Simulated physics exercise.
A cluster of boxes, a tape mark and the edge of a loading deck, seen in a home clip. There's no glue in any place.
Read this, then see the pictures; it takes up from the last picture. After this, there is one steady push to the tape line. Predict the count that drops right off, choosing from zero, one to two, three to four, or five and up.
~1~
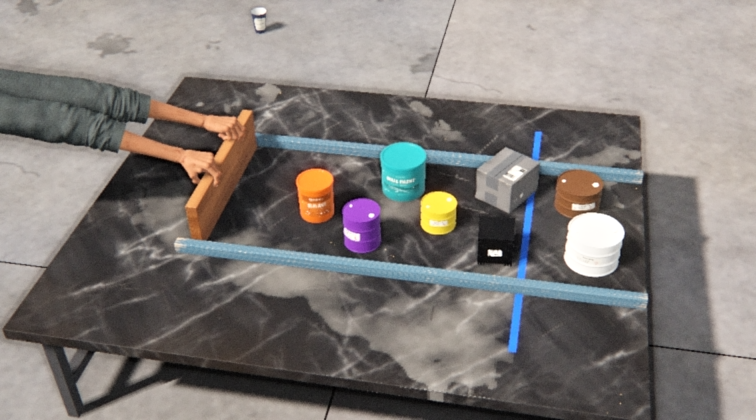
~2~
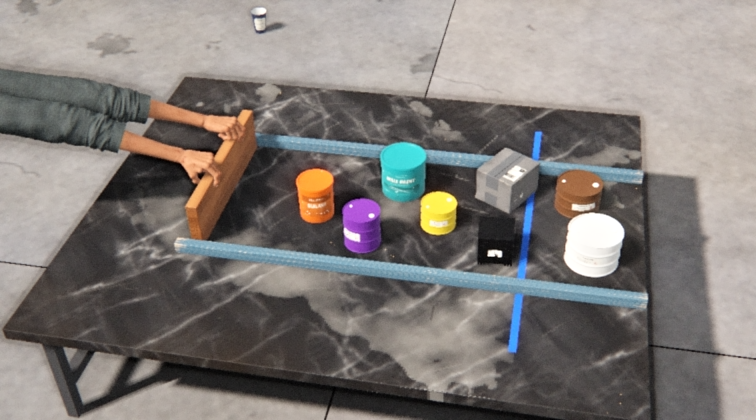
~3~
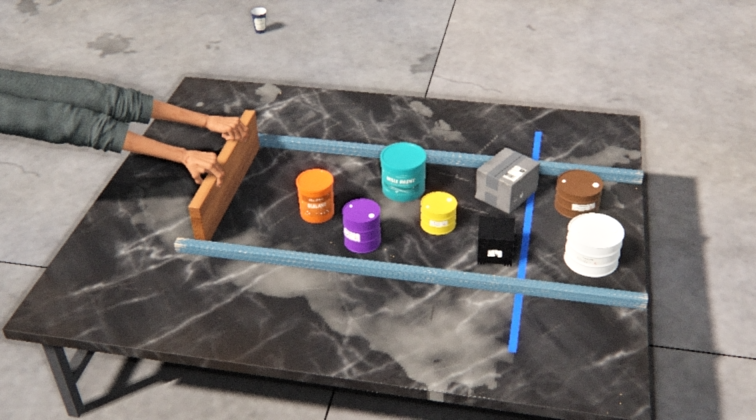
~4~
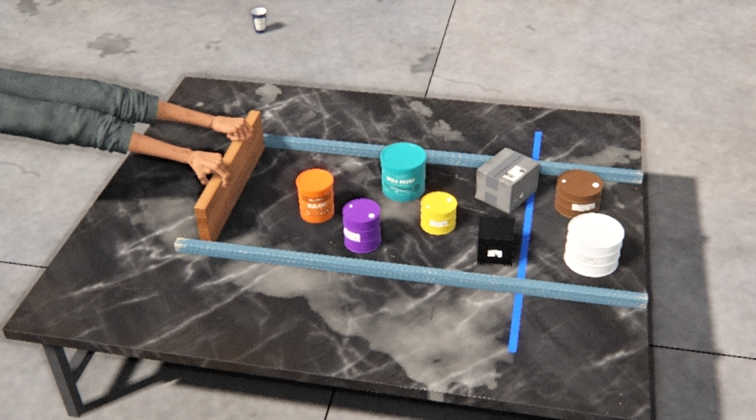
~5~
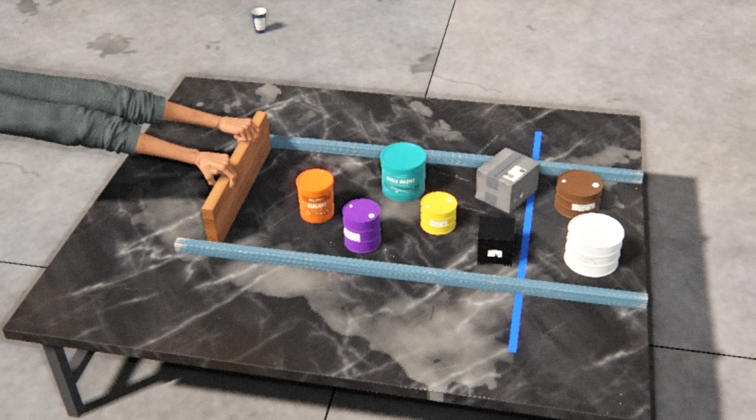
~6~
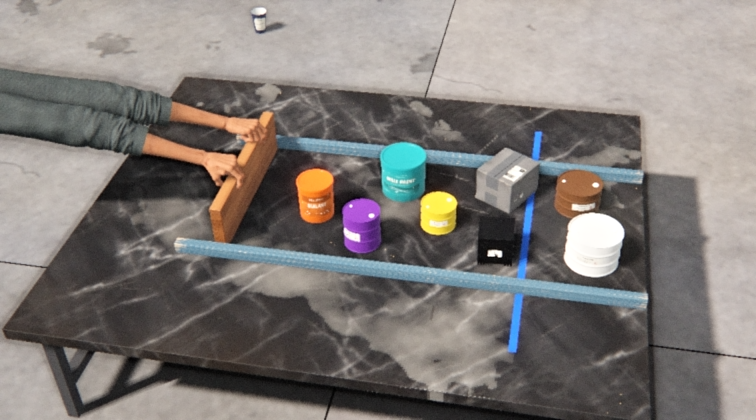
The count is zero.
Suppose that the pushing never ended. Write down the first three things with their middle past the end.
That would be the brown canister, followed by the white canister and then the grey parcel.
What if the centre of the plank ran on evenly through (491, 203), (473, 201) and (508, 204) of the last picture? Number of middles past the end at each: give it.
Per position: 0 / 0 / 0.
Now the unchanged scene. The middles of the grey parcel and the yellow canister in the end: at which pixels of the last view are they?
I'd put one close to (596, 187) and the other close to (580, 225).
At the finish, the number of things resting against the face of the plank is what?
The figure is 3.
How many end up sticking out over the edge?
2 is the number.
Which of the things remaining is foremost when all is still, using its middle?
It's the brown canister.
Soon after, none off yet; white canister at rest near (594, 245); brown canister at rest near (579, 194); grey parcel at rest near (508, 180).
At rest, the number that fall off is zero.
